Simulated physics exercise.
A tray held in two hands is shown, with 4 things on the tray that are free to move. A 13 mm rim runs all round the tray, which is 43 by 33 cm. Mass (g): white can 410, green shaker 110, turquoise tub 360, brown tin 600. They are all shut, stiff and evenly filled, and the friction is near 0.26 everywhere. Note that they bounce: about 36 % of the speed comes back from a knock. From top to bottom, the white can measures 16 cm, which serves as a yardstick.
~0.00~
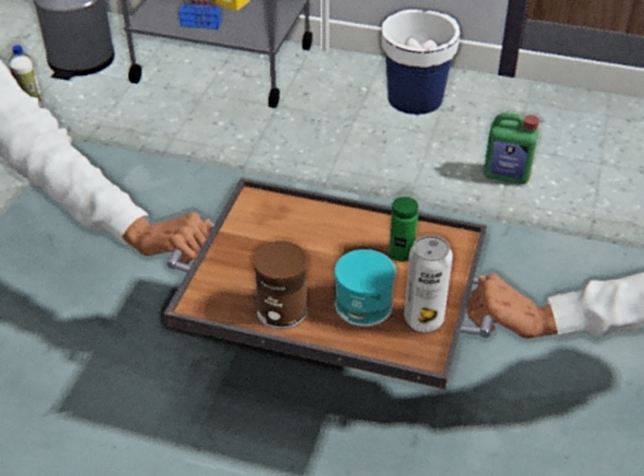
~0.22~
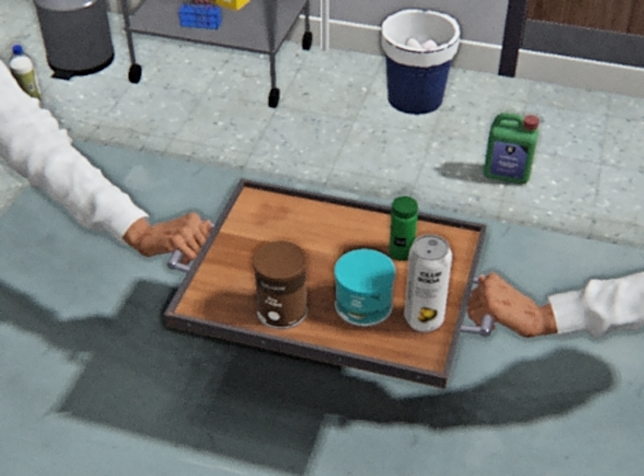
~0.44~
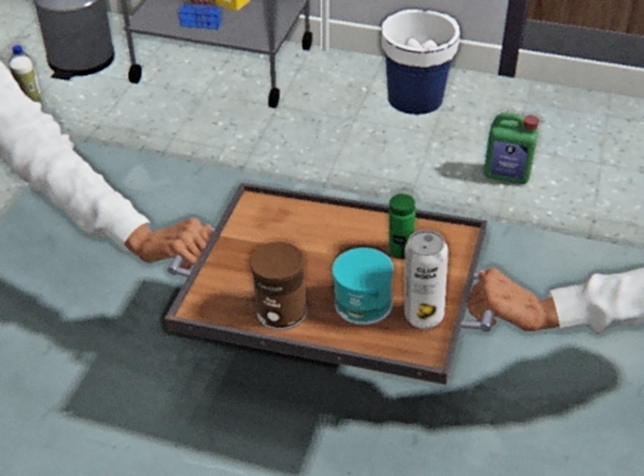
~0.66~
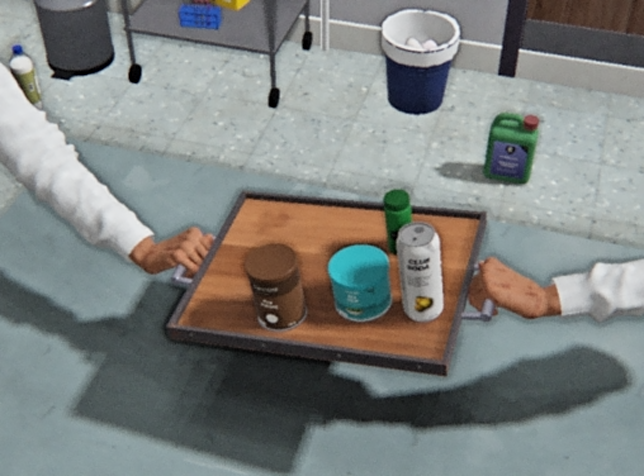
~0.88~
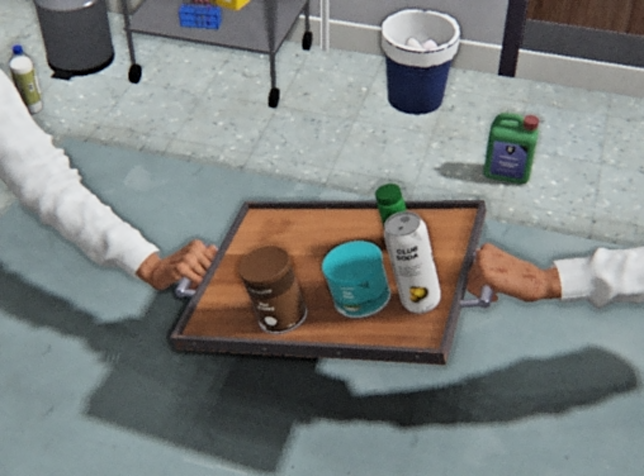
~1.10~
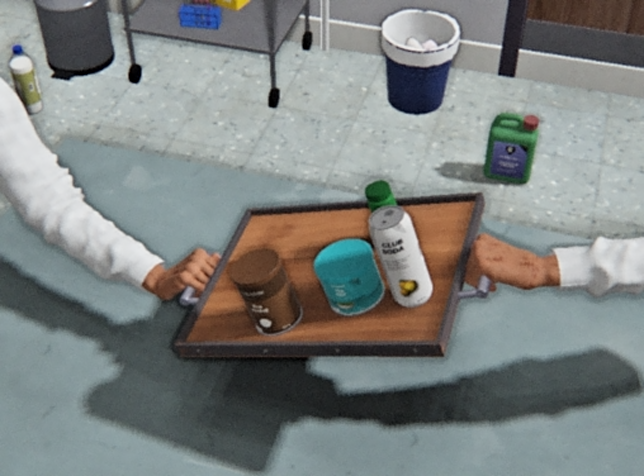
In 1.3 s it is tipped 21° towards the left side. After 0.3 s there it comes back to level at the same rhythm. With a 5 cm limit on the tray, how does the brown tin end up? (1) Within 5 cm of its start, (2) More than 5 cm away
Answer: 2.
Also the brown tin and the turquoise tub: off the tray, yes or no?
Result: Brown tin goes out of bounds, turquoise tub remains in bounds.
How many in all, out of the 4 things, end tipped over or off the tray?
So, 3 in all.
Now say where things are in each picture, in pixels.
Tray level; brown tin (281, 286); white can (428, 286), in the first picture.
Tray level; turquoise tub (365, 288); white can (428, 285), in the second picture.
Tray tilted 3°, left edge down; green shaker (402, 227); turquoise tub (363, 287), in the third picture.
Tray tilted 8°, left edge down; white can (421, 274); green shaker (399, 223), in the fourth picture.
Tray tilted 14°, left edge down; turquoise tub (357, 280); white can (413, 264), in the fifth picture.
Tray tilted 19°, left edge down; brown tin (268, 293), in the sixth picture.
After 1.70 s, tray tilted 21°, left edge down; brown tin 22° off its base near (192, 295); white can 26° off its base; turquoise tub moved 22 cm.
After 2.20 s, tray tilted 15°, left edge down; green shaker and brown tin now off the tray; white can on its side; turquoise tub moved 24 cm.
In the end (3.5 s), off the tray, white can, green shaker and brown tin; not toppled but over 5 cm from the start, turquoise tub. At the end, from the last picture's camera, brown tin near (167, 427).
